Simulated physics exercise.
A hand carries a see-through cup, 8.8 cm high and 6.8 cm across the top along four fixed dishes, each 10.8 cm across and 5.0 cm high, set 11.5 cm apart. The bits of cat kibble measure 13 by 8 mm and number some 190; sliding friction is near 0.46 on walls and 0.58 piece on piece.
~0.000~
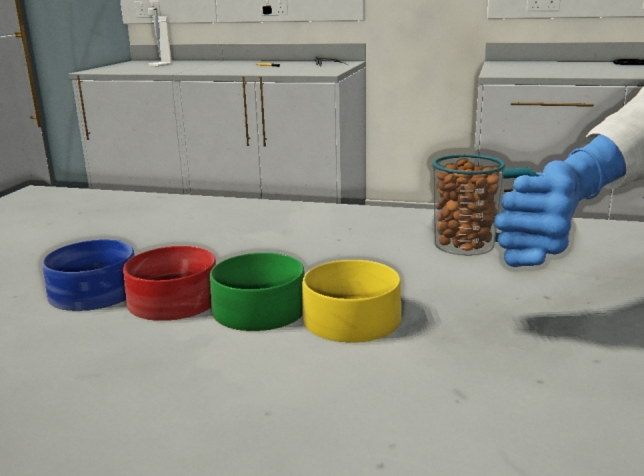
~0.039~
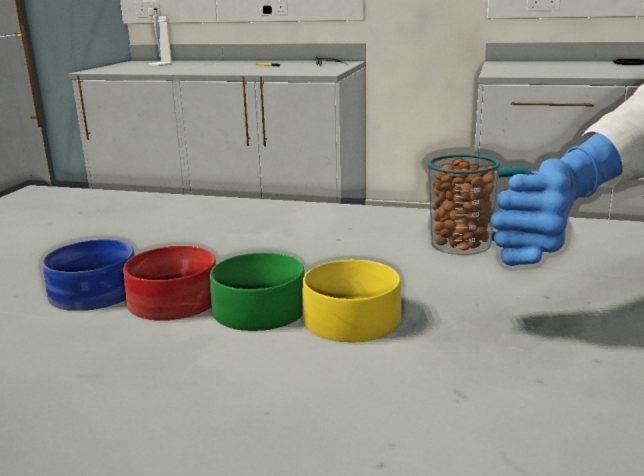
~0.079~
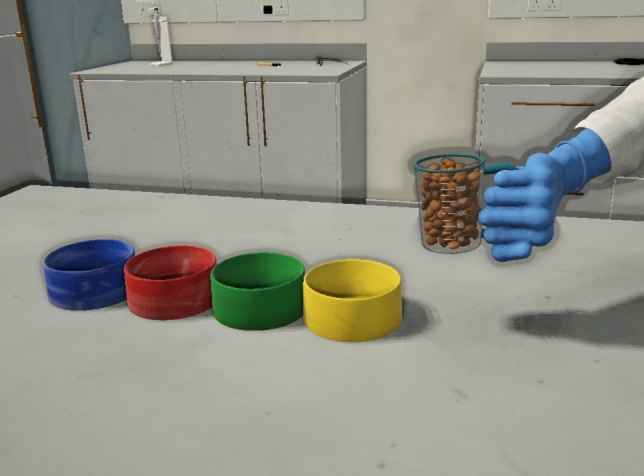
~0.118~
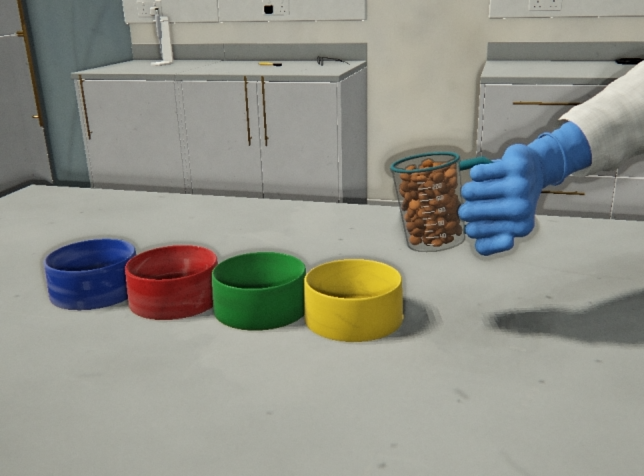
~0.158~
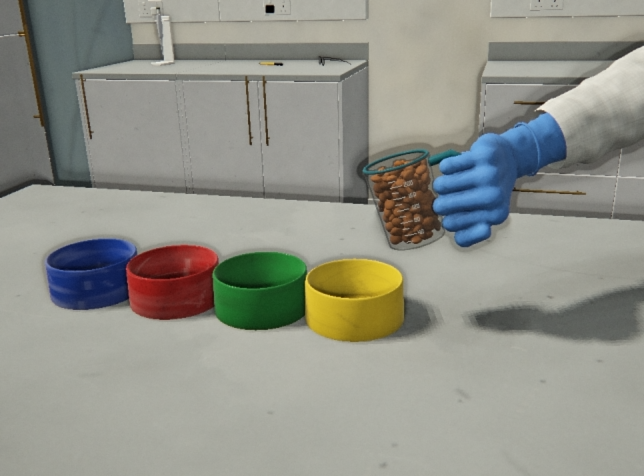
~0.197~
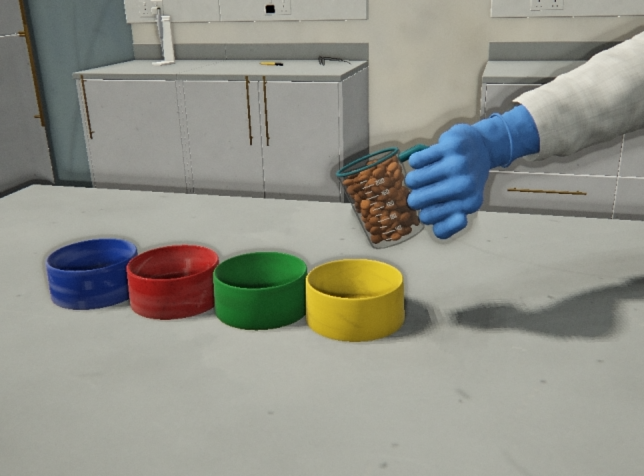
A blue-gloved hand holds a clear cup full of brown kibble-like pieces at the right, above a pale grey worktop in a laboratory-like room, seen from slightly above by a still camera. Blue, red, green and yellow dishes stand in a row from left to centre, with grey cabinets behind. The hand carries the cup leftward towards the yellow dish, progressively tilting it left.
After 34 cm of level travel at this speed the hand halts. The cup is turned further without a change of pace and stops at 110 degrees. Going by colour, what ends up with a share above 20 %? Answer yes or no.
Red: Yes, blue: Yes, green: No, yellow: No, counter: No.
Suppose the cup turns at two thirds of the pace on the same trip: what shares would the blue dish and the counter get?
Blue 20, counter 10.
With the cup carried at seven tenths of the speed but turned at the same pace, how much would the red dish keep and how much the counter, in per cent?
In that case red 50, counter 10.
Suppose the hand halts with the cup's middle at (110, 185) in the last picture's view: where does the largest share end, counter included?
Most goes to: Blue.
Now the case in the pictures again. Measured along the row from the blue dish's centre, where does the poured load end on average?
About 6 cm to its right.
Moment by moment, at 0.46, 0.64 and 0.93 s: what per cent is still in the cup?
In turn: 100, 75, 35.
After 0.46 s, tilt 66 degrees; cup holds 100 %.
After 0.64 s, tilt 96 degrees; cup holds 75 %, blue 5 %.
Then, at 0.93 s, tilt 110 degrees; cup holds 35 %, red 20 %, blue 35 %.
In the end, at 2.3 s, red 55 %, blue 35 %, green 0 %, yellow 0 %, counter 5 %, cup 5 %.
